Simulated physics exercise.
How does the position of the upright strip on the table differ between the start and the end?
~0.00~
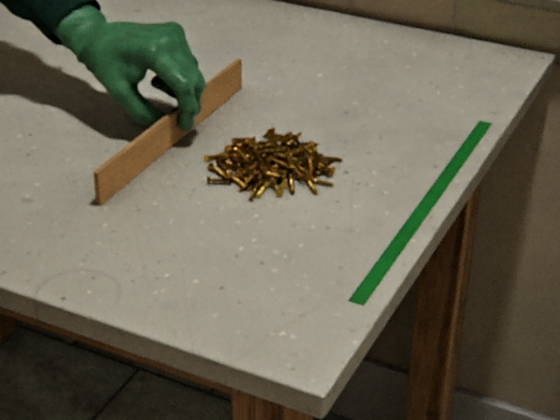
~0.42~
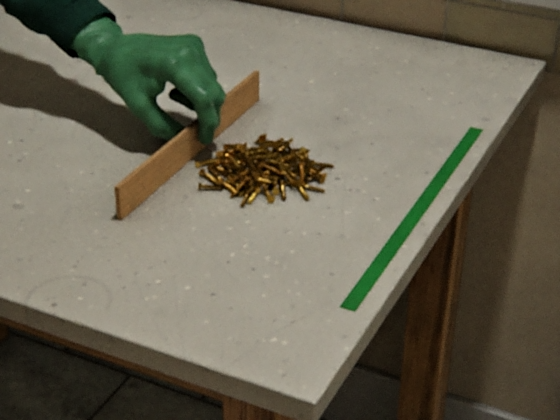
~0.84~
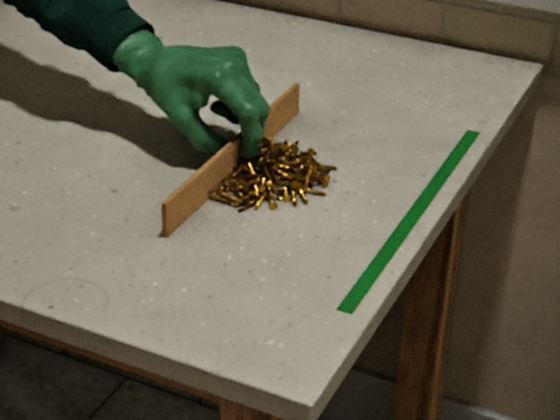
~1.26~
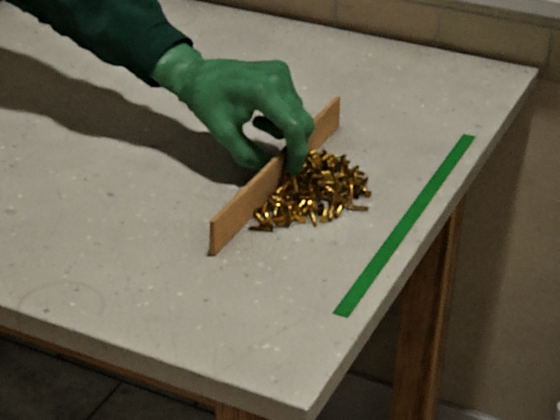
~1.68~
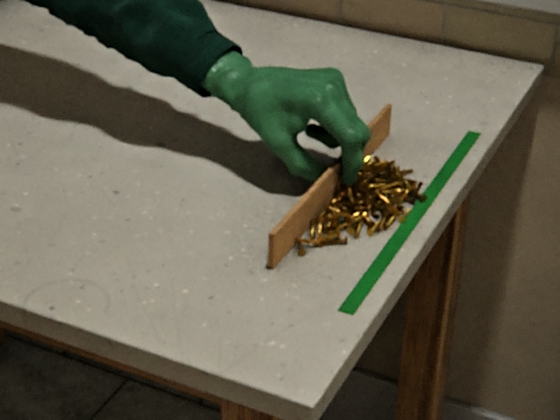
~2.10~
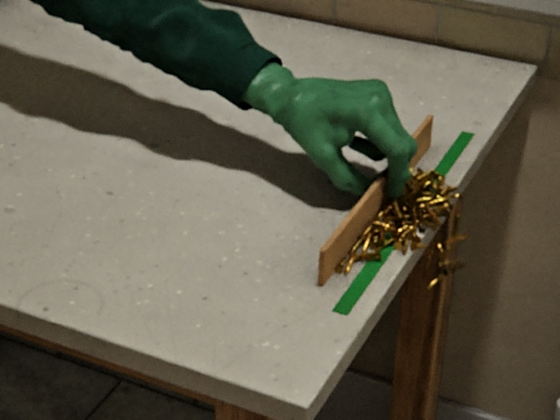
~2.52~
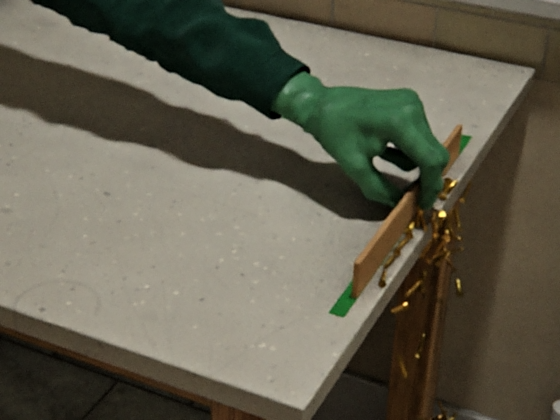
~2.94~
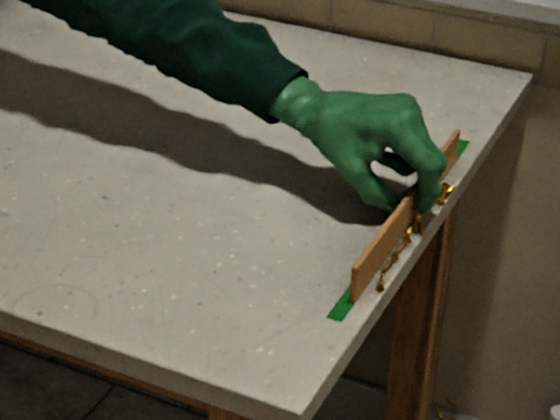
At the start the strip stands toward the left of the table, well away from the green tape. By the end it is farther right and a little lower in view, standing at the green tape near the table's right edge.
